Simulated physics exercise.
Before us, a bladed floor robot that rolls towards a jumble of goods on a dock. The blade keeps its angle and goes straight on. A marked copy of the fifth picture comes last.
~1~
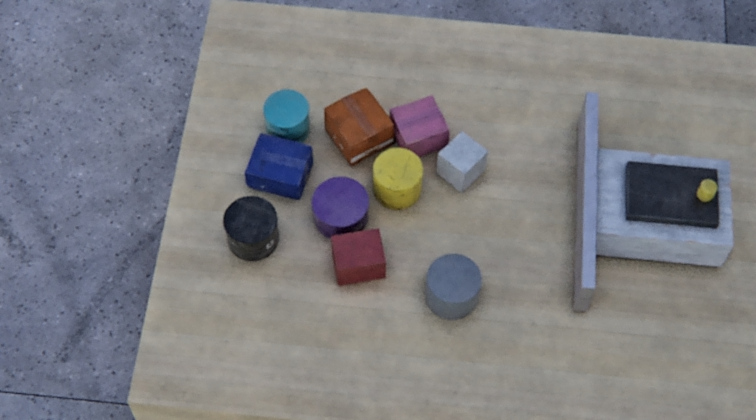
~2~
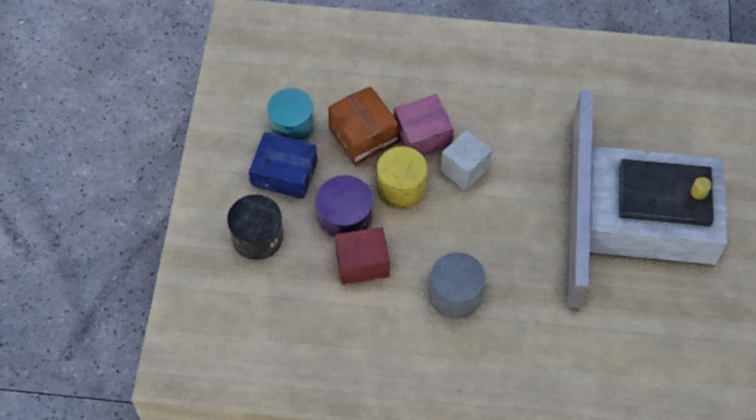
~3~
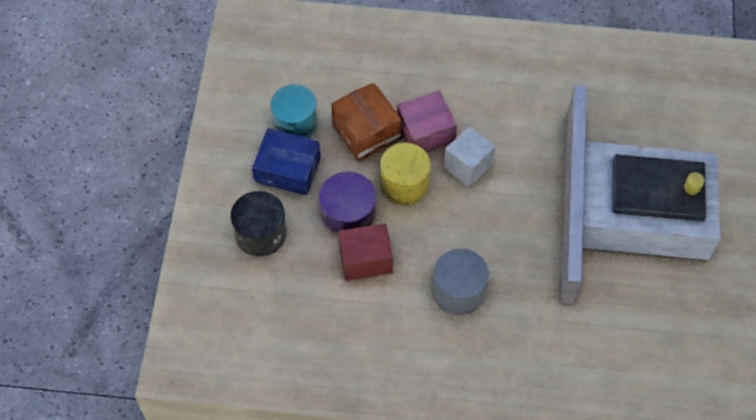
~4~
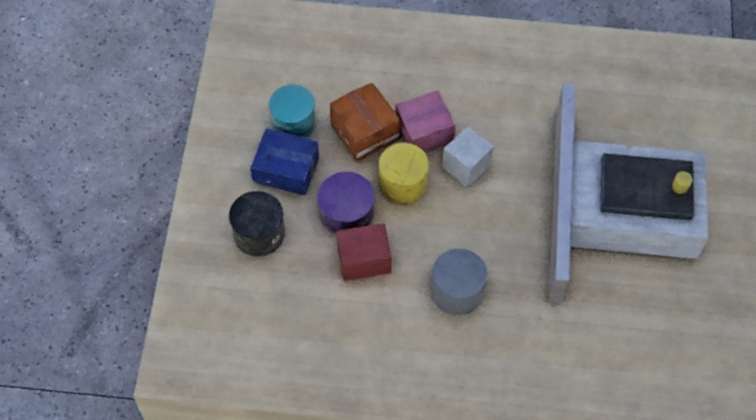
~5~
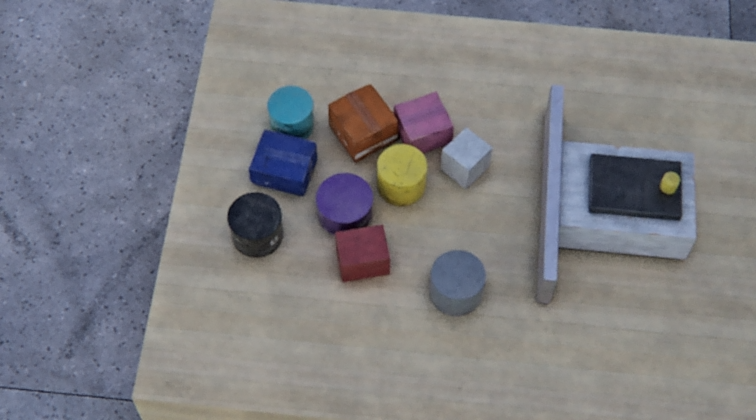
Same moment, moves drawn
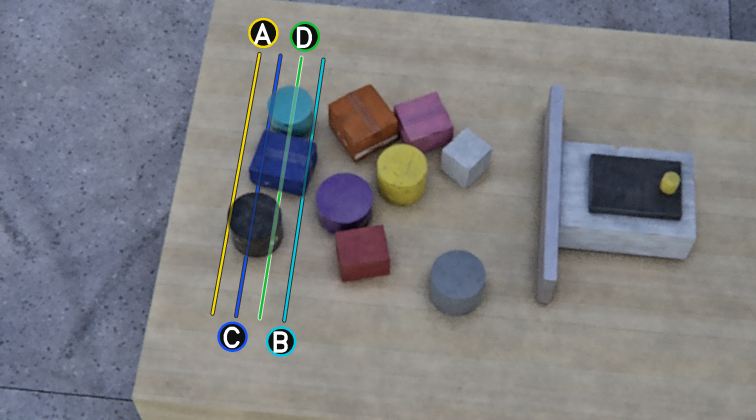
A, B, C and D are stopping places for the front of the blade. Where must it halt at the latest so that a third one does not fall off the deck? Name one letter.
C is the last line within the limit.
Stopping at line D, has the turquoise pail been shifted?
By then, yes.
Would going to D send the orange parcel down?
No.
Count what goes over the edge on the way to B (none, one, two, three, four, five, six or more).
In all, none.
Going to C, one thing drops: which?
It is the turquoise pail.
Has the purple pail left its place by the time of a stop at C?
By then, yes.
On the marked copy, A at (237, 176); B at (305, 182); C at (260, 178); D at (282, 180).
With C. Early on, robot (522, 175); grey canister (404, 279); pink parcel (415, 113).
Further on, robot (417, 166); turquoise pail (228, 116); blue parcel (262, 163).
At the end, robot (335, 158); turquoise pail over the edge; blue parcel (183, 159); one fallen.
As for the rest, A drops four; B is within the limit but short; D is within the limit but short.
